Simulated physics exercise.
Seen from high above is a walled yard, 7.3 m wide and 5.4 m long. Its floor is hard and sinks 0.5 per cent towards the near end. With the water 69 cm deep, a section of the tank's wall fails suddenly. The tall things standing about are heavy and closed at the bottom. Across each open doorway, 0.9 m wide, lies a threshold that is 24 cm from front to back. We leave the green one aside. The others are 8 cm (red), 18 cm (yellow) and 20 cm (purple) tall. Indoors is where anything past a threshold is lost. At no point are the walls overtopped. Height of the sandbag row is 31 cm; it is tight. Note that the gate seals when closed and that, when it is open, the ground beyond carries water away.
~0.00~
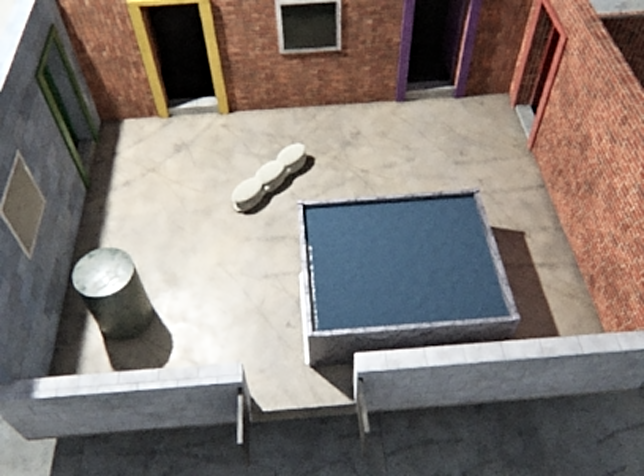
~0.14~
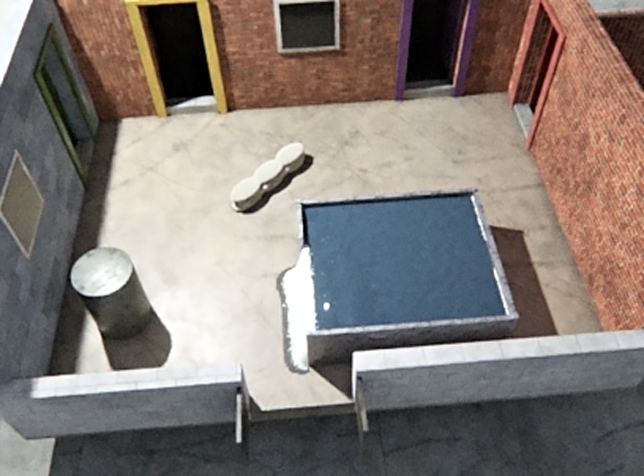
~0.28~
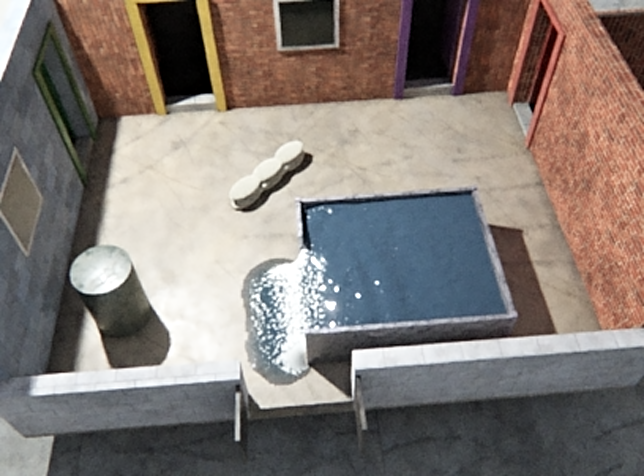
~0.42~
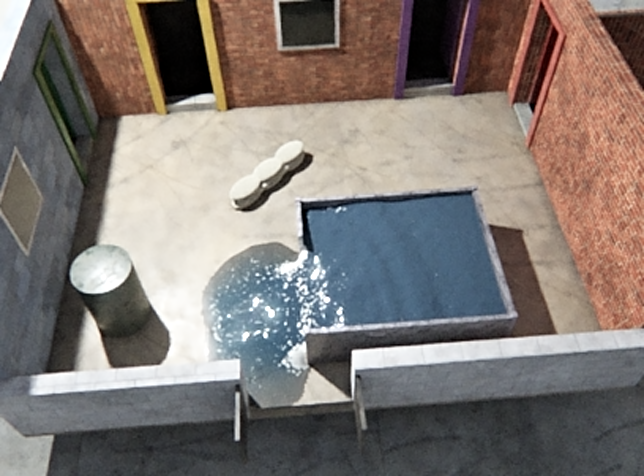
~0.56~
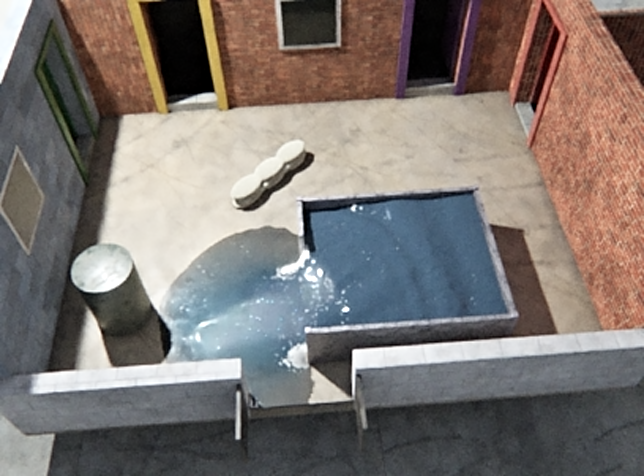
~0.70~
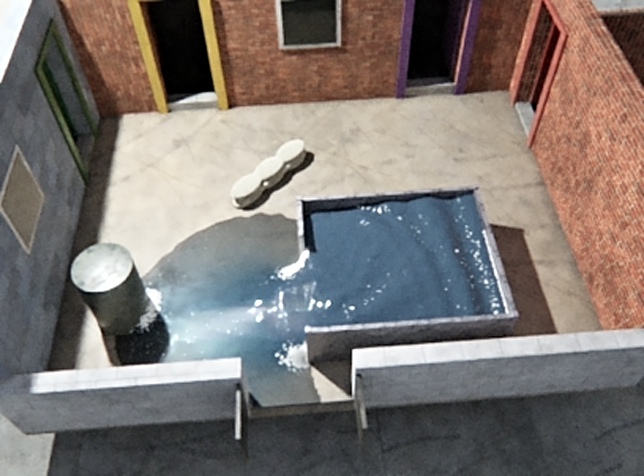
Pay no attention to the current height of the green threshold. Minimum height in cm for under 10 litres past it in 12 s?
Approx. 21 cm.
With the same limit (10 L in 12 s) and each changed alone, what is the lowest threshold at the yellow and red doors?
Some 24 cm for yellow, some 15 cm for red.
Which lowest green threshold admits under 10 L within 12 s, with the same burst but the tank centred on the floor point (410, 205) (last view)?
At least some 13.5 centimetres tall.
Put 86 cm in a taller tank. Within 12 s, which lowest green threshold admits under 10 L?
I'd go with near 28 cm then.
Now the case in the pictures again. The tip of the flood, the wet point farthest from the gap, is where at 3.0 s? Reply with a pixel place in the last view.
The farthest wet point is roughly at (100, 122) in the last view.
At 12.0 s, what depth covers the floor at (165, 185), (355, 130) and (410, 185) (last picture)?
Close to 10, 4 and 5 cm deep.
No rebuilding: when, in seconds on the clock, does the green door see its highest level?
I'd say near 7.0 seconds.
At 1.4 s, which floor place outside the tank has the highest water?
(56, 404).
After 1.4 s water covers 25 % of the floor, deepest (64 cm) near (56, 404); it has not reached the green door.
After 3.0 s water covers 35 % of the floor, deepest (44 cm) near (44, 391); 15 cm at the green door, 0 litres in over its 15 cm threshold.
After 12.0 s water covers 95 % of the floor, deepest (16 cm) near (573, 303); 9 cm at the green door, 43 litres in over its 15 cm threshold.
At the green door as built, the water arrived by 1.9 s and peaked near 20 cm at 6.8 s.
With a threshold of 18.5 cm, 18 litres would have come in within the 12 s; with 25.5 cm, 2 litres. So under 10 litres takes about 21 cm.
